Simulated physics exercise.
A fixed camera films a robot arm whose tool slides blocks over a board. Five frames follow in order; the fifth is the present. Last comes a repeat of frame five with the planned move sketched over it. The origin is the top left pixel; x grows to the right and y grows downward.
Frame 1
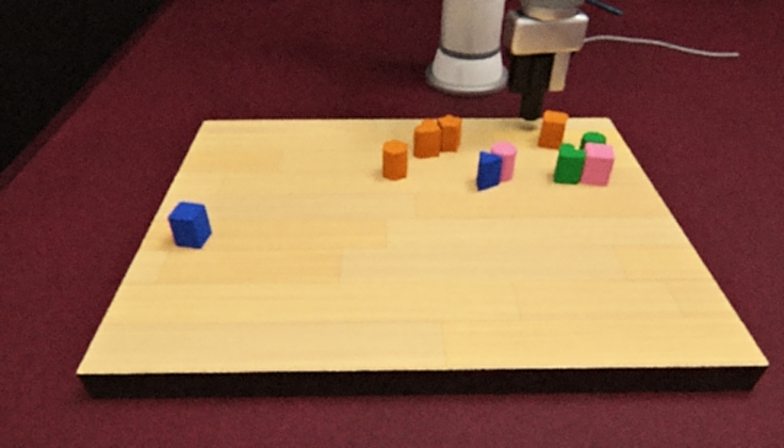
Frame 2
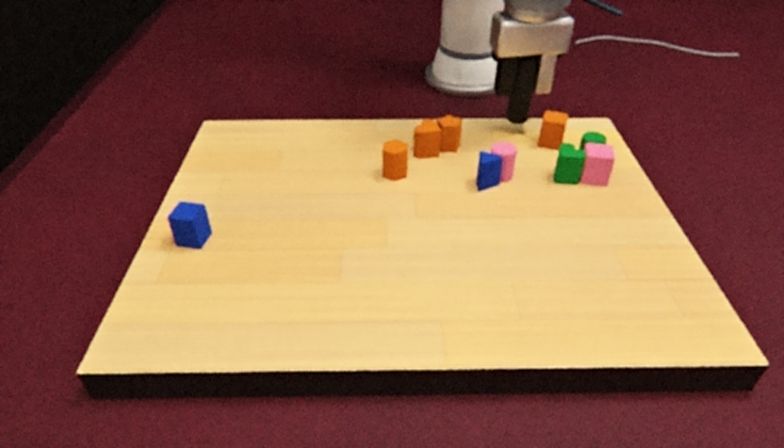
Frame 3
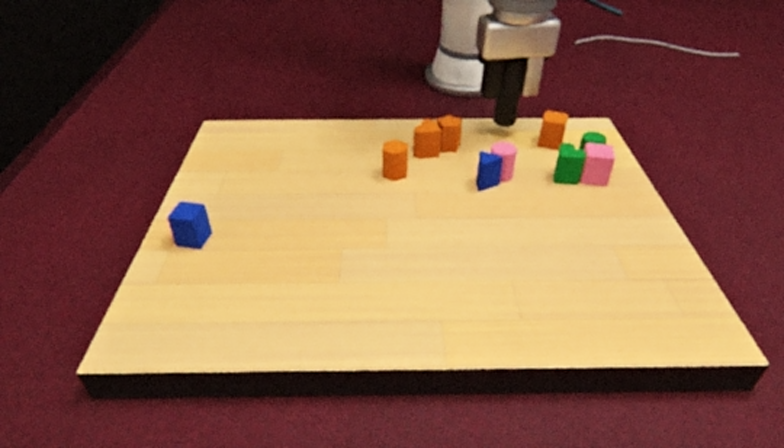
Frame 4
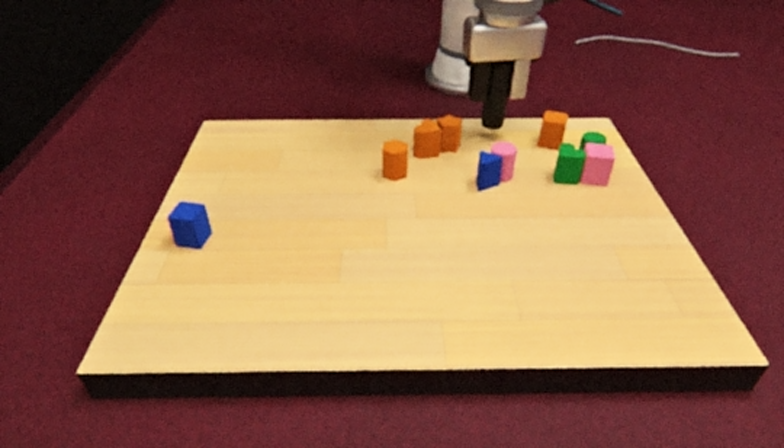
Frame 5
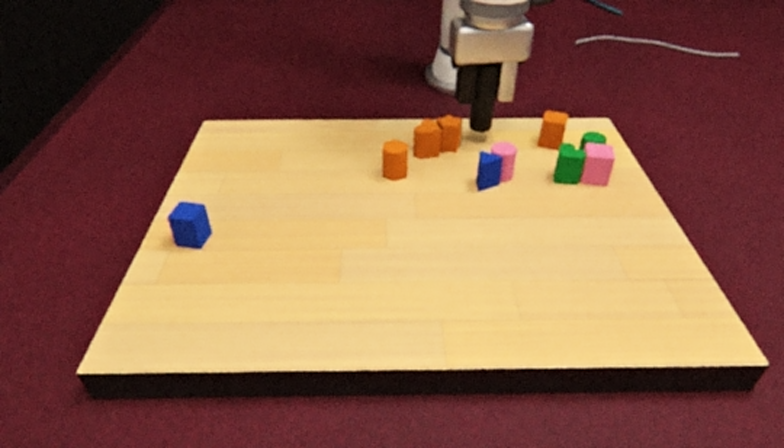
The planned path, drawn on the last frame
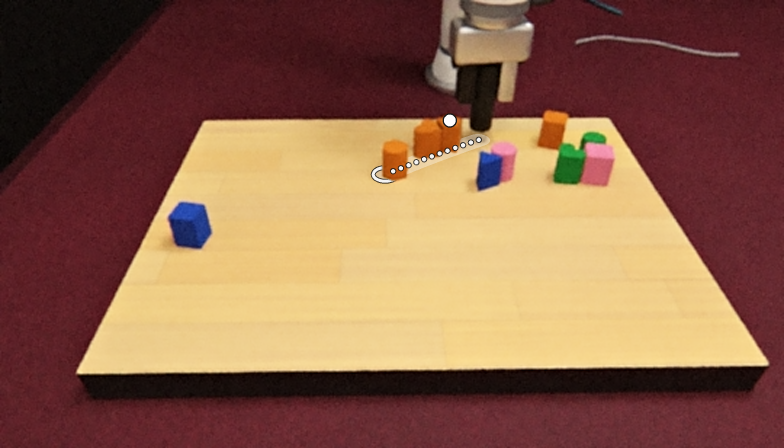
In this clip, a robot arm's dark tool moves steadily left along the far edge of a wooden board, passing behind a blue block and a pink one, while the scattered orange, green, pink and blue blocks stay still.
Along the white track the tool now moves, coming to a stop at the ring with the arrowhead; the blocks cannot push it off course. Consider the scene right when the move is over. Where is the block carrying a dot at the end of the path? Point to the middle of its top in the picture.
When the path ends, it will be at (367, 140).
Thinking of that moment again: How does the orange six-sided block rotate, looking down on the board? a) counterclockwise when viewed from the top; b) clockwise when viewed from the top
(a)
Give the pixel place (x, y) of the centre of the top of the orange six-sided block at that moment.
For the centre of its top, I'd go with (373, 159).
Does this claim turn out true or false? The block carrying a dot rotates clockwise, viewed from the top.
The statement is correct.
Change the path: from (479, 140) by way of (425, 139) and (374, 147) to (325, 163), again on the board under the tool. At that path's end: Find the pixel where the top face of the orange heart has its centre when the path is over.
Its top middle is near (413, 136).
Drawn move, from (479, 140) directly to (385, 174); the dot is on the orange star-shaped block.
On the path given first. One third of the way, tool at (449, 139); orange heart at (403, 130); orange star-shaped block at (425, 127).
Two thirds of the way, tool at (417, 150); orange six-sided block at (391, 148), turned 25° anticlockwise; orange heart at (370, 131), turned 40° clockwise; orange star-shaped block at (393, 134), turned 45° clockwise.
At the end, tool at (385, 162); orange six-sided block at (373, 159), turned 70° anticlockwise; orange heart at (358, 129), turned 80° clockwise; orange star-shaped block at (367, 140), turned 90° clockwise; pink cylinder still.
